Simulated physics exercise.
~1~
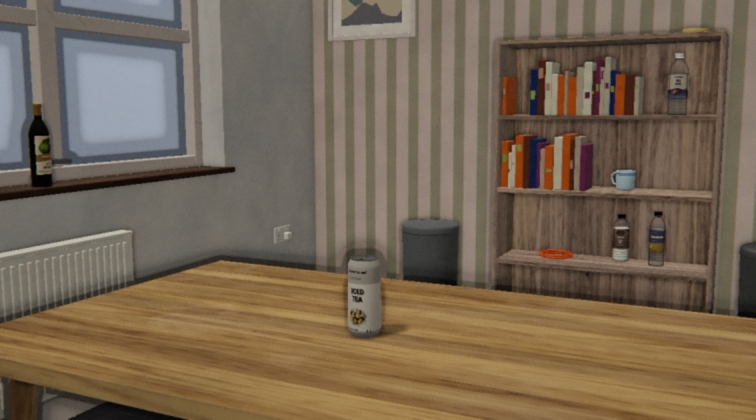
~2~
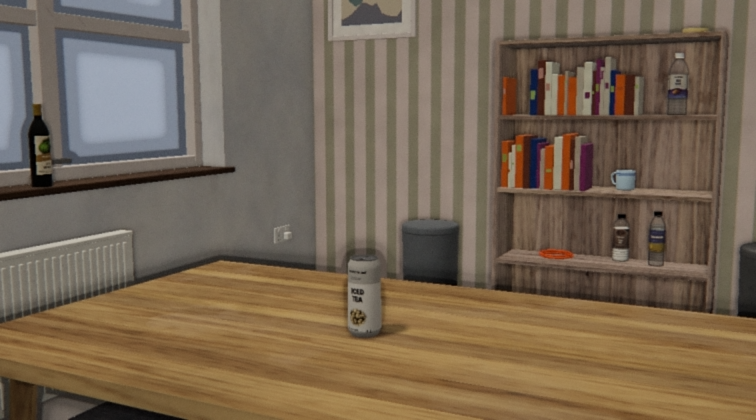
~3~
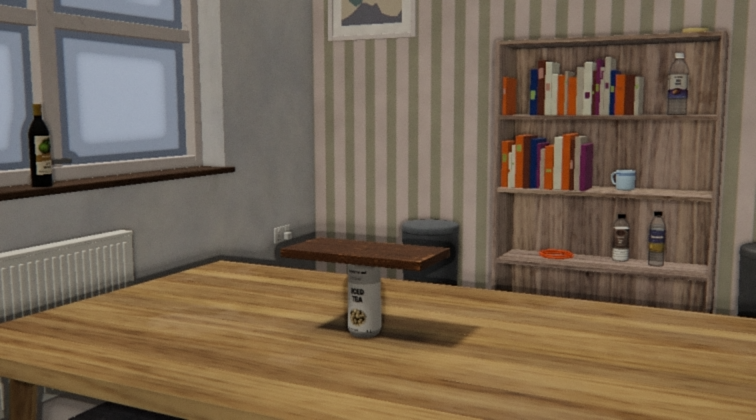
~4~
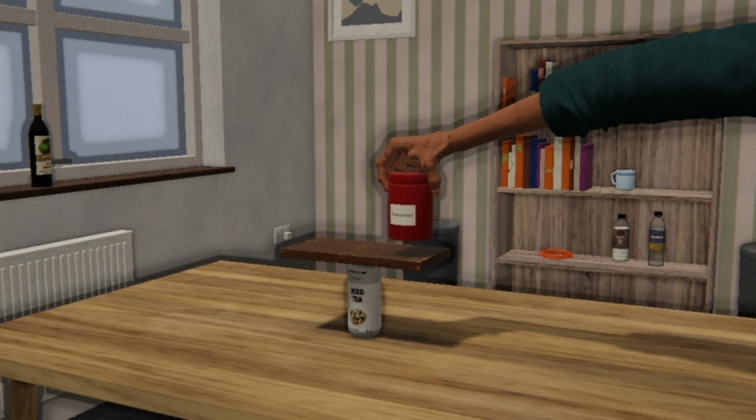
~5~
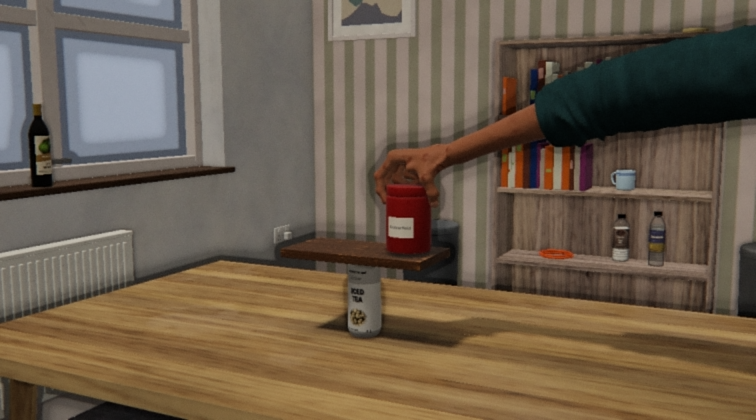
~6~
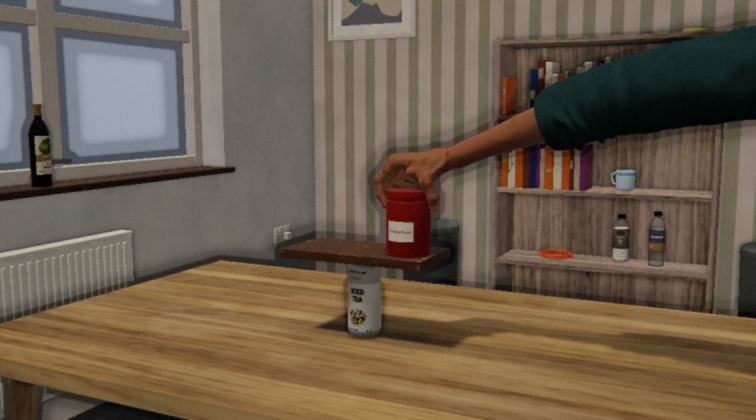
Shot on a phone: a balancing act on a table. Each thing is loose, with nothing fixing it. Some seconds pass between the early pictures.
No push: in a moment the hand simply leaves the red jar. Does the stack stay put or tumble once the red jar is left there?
The stack does not carry the load.
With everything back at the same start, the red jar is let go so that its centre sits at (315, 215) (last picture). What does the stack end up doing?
Topples.
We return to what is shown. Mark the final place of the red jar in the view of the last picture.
Near (452, 332).
Then, 0.30 s later than the last frame, red jar now fallen; brown board tilted by 40°.
Then, 0.40 s later than the last frame, brown board tilted by 72°.
Then, 0.60 s later than the last frame, brown board on its side.
Then, 0.80 s later than the last frame, brown board now fallen.
When it is over, fallen, brown board and red jar; white can as before. End places, in pixels of the last picture, red jar near (452, 332). The stack comes apart.
